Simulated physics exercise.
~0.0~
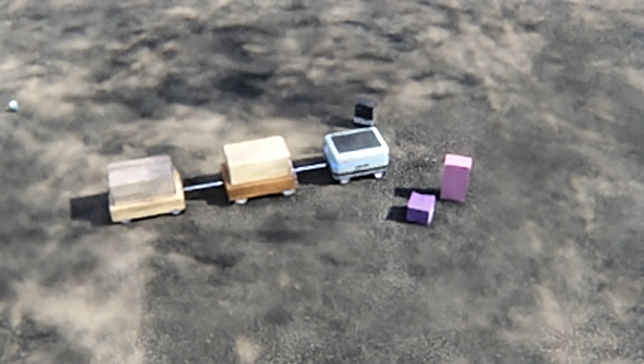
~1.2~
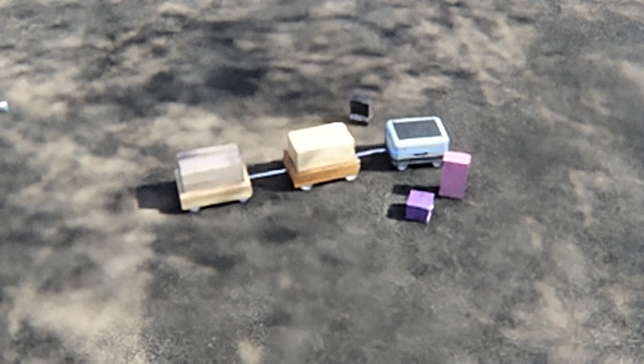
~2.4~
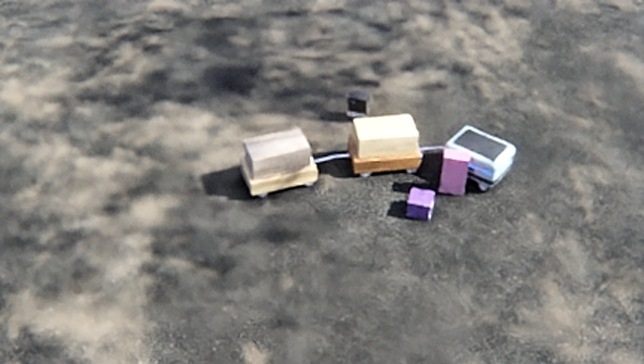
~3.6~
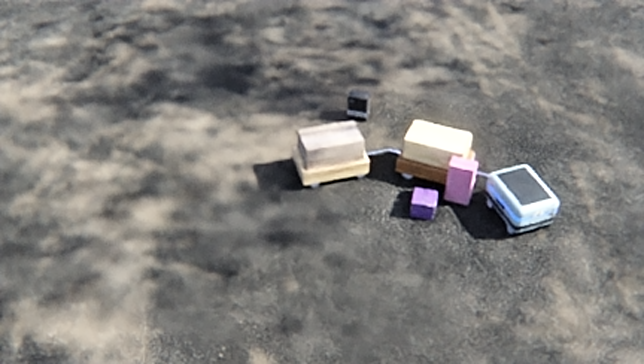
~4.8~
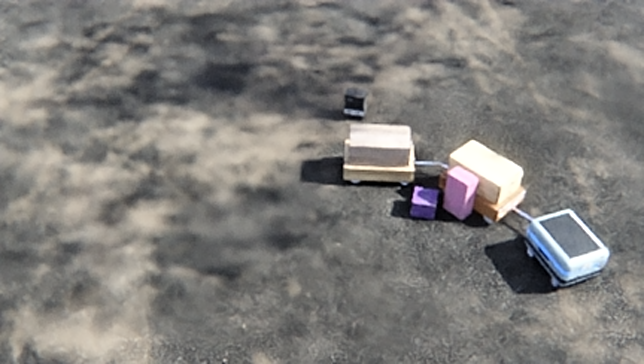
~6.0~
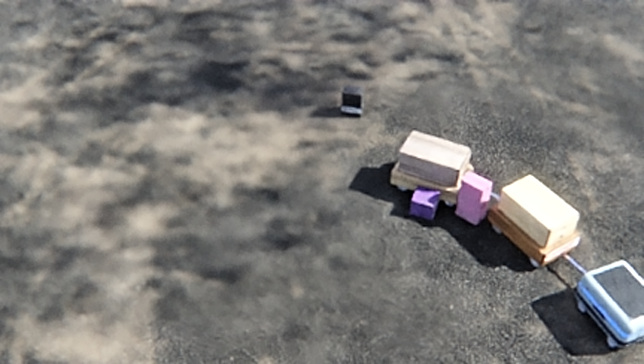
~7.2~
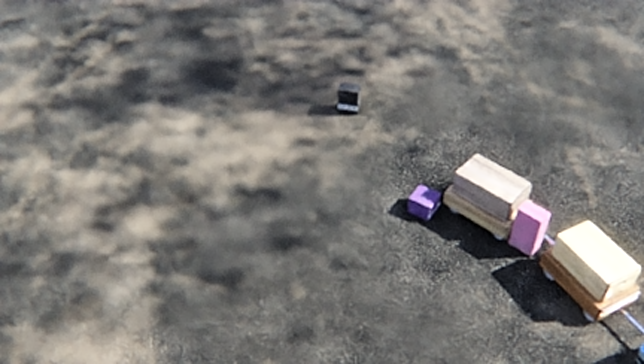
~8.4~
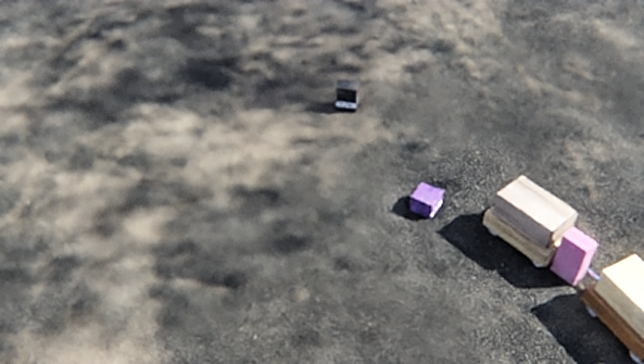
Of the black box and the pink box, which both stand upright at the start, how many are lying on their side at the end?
None of them are lying on their side. The black box and the pink box are both still upright at the end.
